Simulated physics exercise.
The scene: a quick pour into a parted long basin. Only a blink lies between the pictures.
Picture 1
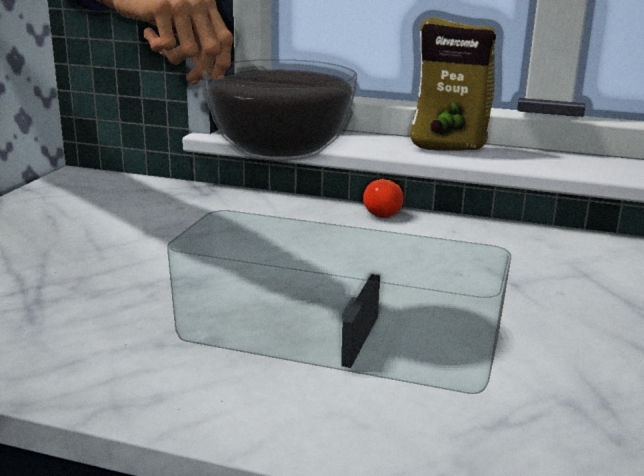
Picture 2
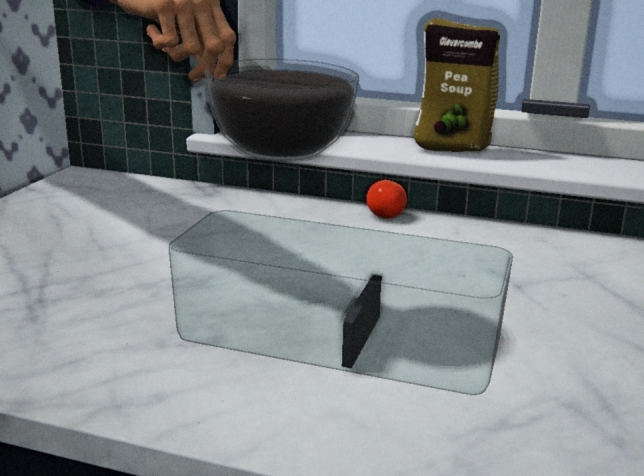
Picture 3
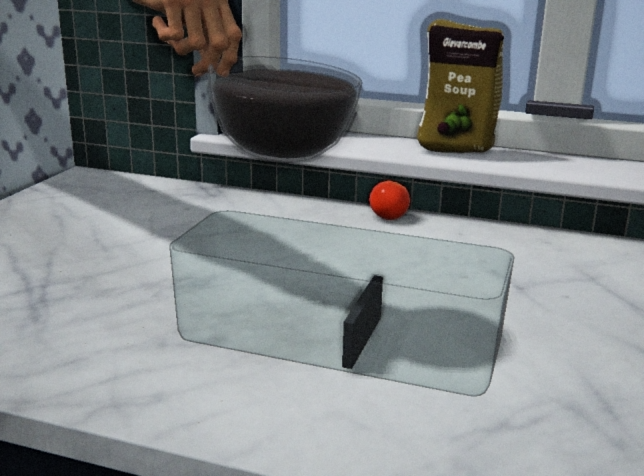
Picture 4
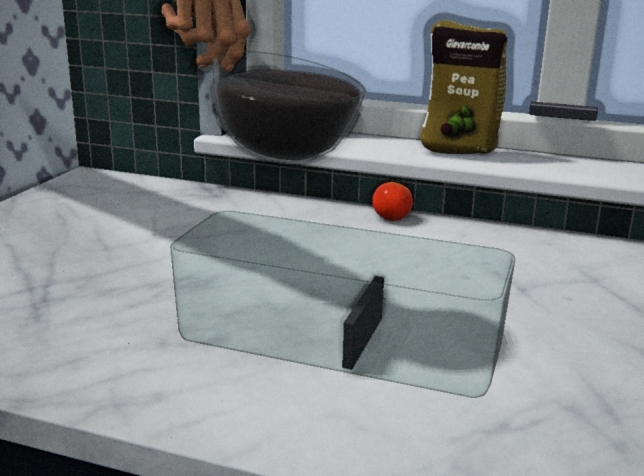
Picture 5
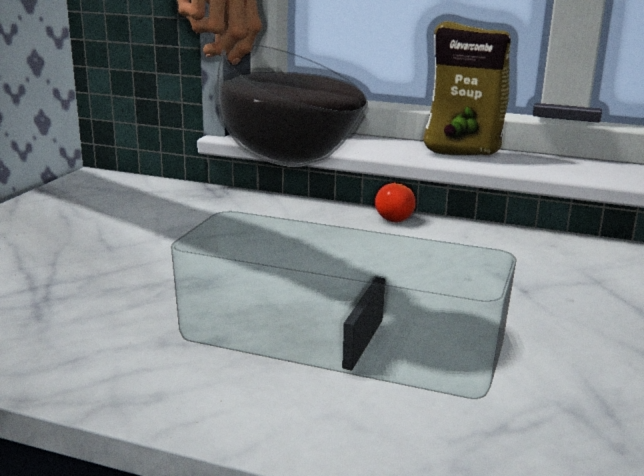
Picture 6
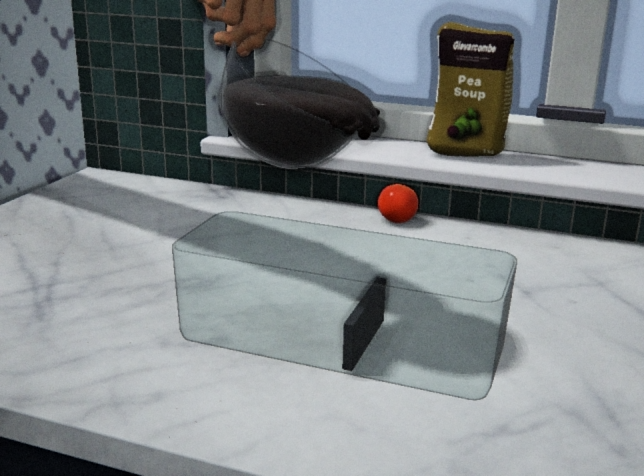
On a marble kitchen counter by a window, a hand tilts a glass bowl of dark contents on the sill rightward, the contents starting over its edge, above a clear divided basin, while the view shifts slightly.
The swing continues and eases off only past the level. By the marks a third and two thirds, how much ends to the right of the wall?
The share right of the wall is over two thirds.
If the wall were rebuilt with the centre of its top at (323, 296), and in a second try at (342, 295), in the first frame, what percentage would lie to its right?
First some 90, then 90 per cent.
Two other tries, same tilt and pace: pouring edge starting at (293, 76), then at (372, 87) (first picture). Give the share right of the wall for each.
The first gives 25 %, the second 90 %.
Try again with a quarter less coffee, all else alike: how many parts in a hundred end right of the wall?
Near 80 %.
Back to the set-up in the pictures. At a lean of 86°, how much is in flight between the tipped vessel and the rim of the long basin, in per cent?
It comes to 40 per cent or so.
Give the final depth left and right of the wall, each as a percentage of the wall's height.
Near 10 on the left, 70 on the right.
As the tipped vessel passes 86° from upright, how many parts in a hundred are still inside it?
Near 25 %.
A moment on, the tilt is 86° and 25 per cent is still to pour, 0 is left of the wall and 36 right of it.
Next, the tilt is 103° and 2 per cent is still to pour, 11 is left of the wall and 77 right of it.
Then the tilt is 103° and 0 per cent is still to pour, 18 is left of the wall and 80 right of it.
Later the tilt is 103° and 0 per cent is still to pour, 18 is left of the wall and 79 right of it.
Finally, 18 per cent lies left of the wall, 79 right of it and 2 outside.
